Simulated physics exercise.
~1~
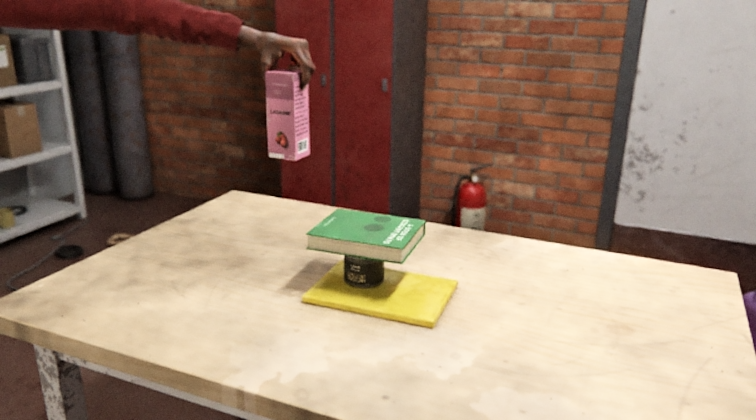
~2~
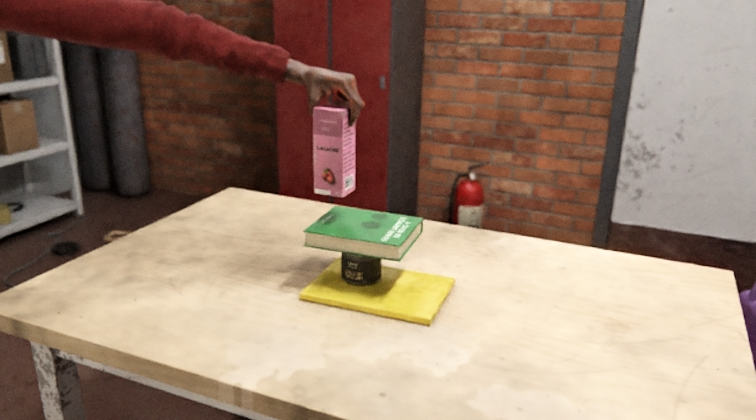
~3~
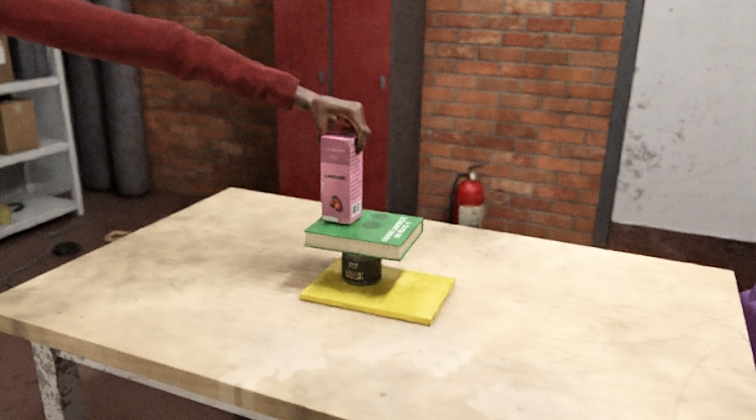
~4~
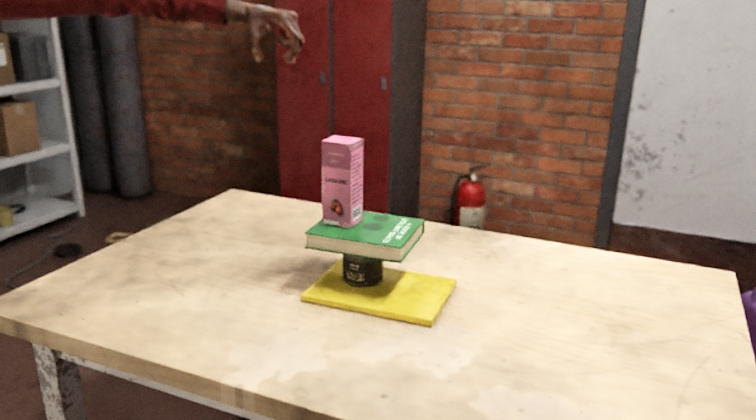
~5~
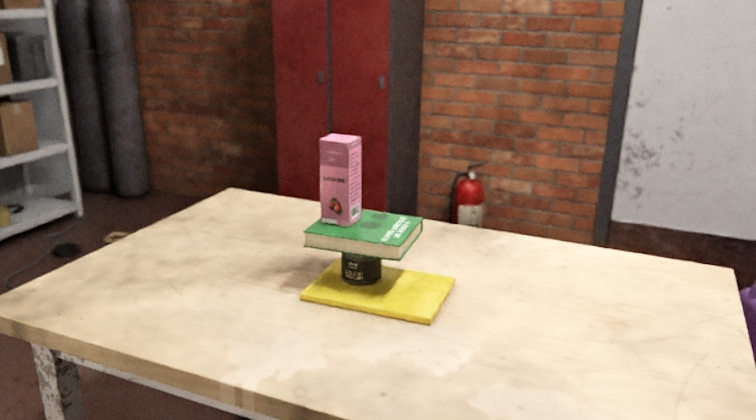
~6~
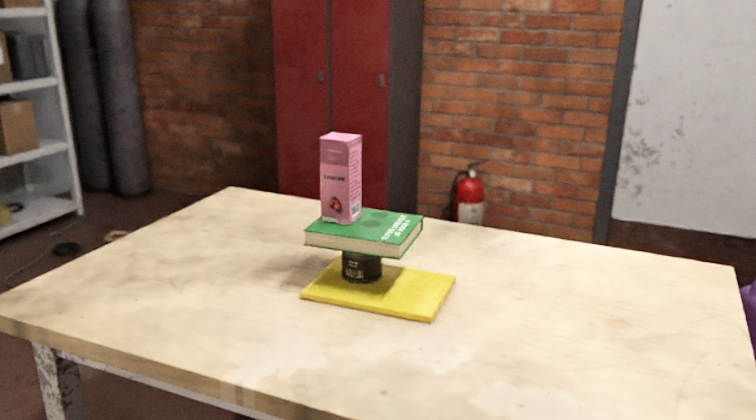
To begin with, a hand in a red sleeve holds a pink carton above a wooden table, where a green book rests on a small black pot standing on a yellow tray. The arm reaches in from the left, carrying the carton to the right and down until it hangs just over the book. It then lowers the carton upright onto the left part of the book. The fingers let go, and the hand draws back up and to the left, out of view. The carton stays standing, and the whole stack remains upright and still.
